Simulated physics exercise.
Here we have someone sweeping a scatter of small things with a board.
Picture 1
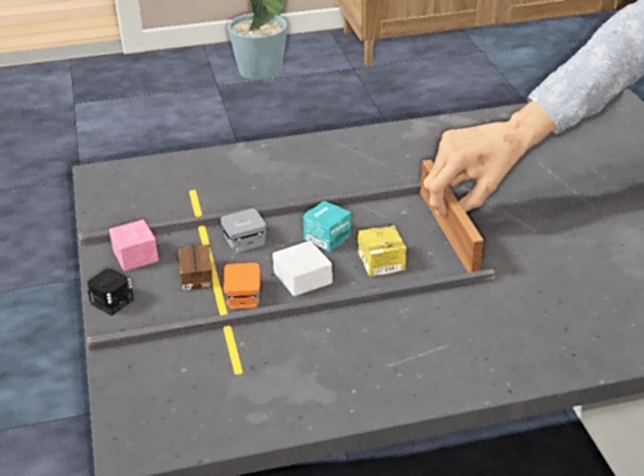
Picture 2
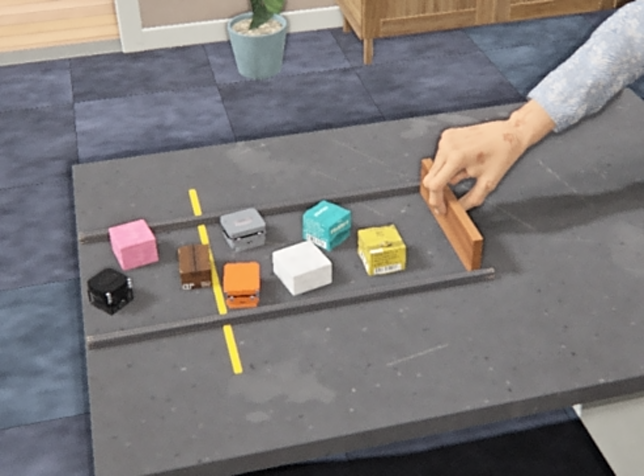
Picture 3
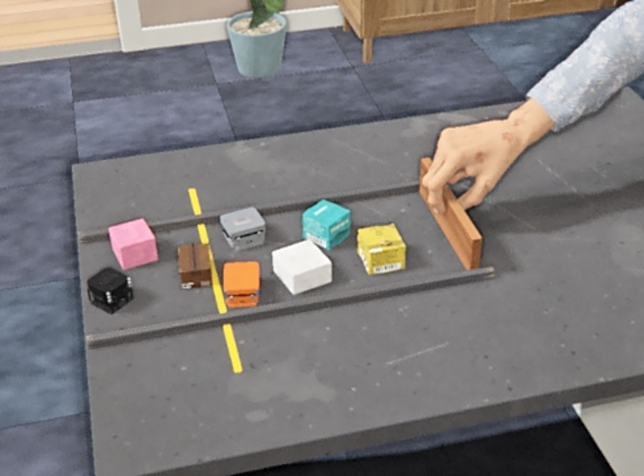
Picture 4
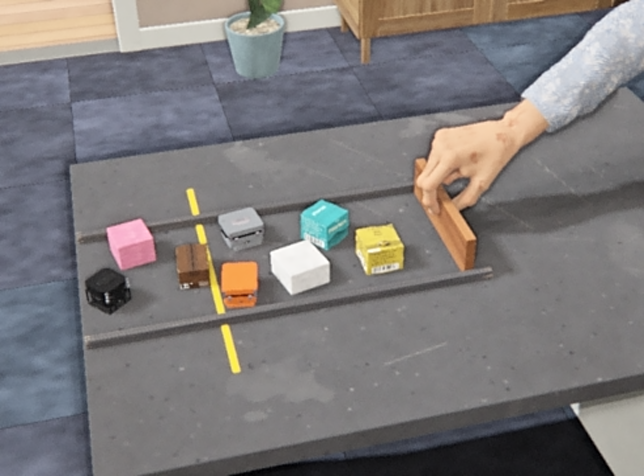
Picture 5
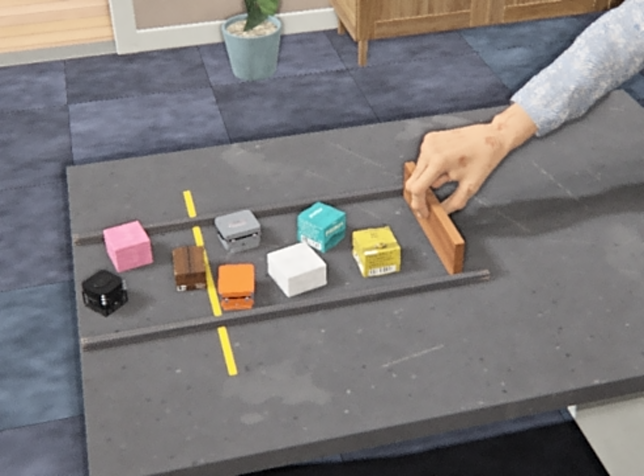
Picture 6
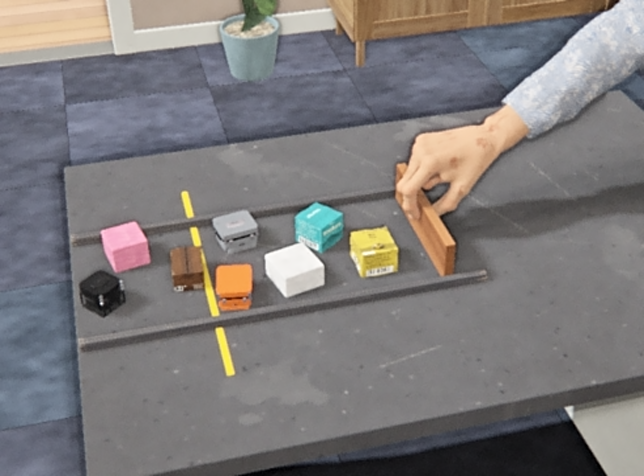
On a dark grey tabletop, a hand slides a wooden board slightly left towards small colourful blocks scattered between two rails.
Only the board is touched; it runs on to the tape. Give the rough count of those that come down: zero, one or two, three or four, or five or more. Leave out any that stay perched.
Here the number that fall off is zero.
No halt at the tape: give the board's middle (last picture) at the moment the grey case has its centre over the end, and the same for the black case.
For the grey case at (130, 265), for the black case at (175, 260).
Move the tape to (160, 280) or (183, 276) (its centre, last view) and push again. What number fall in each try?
Try by try, 3 and 0.
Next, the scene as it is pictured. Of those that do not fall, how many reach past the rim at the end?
It comes to 1.
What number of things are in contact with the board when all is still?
The number is 2.
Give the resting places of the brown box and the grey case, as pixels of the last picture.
About (133, 271), and the other about (144, 245).
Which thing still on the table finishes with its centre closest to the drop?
The black case ends nearest.
Early on, none off yet; black case at rest near (102, 293); pink block at rest near (126, 247); brown box at rest near (188, 269).
A while later, none off yet; black case at rest near (102, 293); pink block at rest near (126, 247); brown box travelled a little near (172, 269).
Finally, the number that fall off is zero.
